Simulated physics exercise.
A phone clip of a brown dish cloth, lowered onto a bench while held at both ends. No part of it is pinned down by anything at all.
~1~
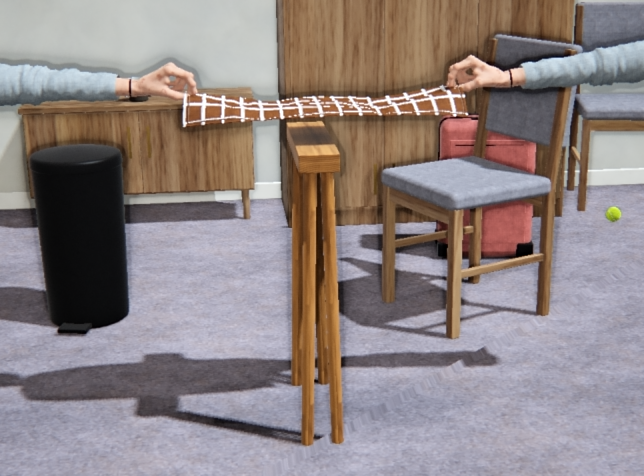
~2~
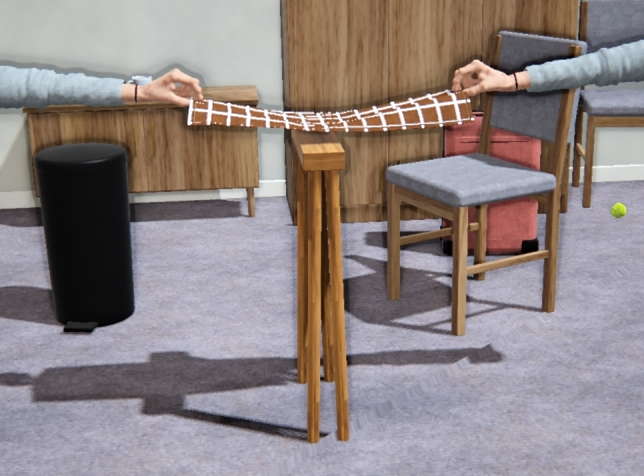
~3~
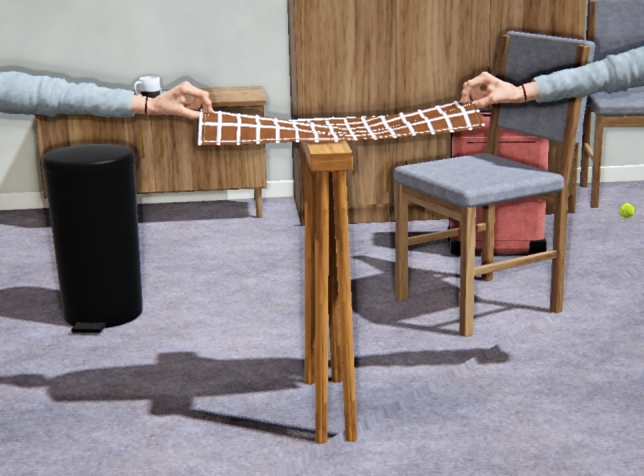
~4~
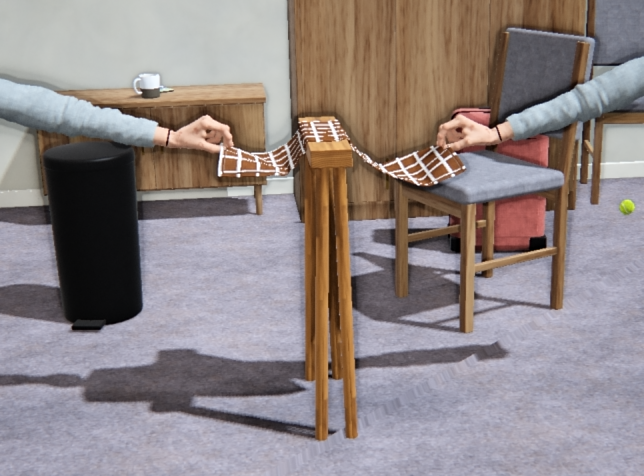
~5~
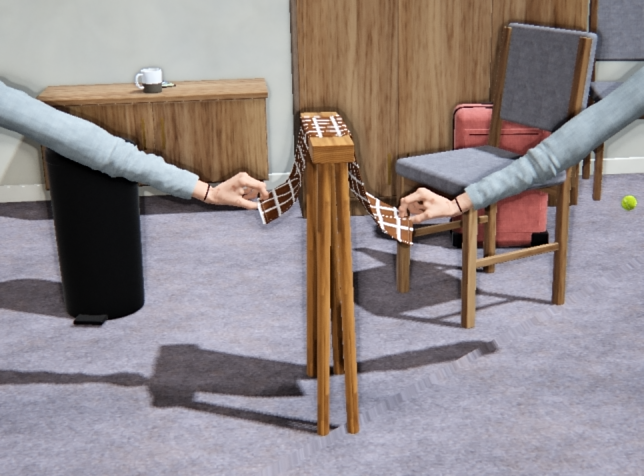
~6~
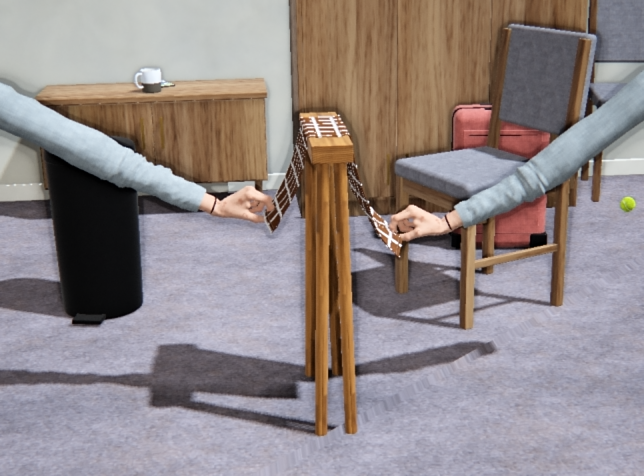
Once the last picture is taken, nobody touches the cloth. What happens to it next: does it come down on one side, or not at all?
Most likely it stays draped, as I see it.
Then, 0.72 s past the final frame, dish cloth hanging on both sides, left end near (297, 227), right end near (329, 256).
Then, 1.64 s past the final frame, dish cloth hanging on both sides, left end near (294, 227), right end near (339, 258).
When it is over, dish cloth hanging on both sides, left end near (302, 227), right end near (342, 258). The brown dish cloth hangs there.
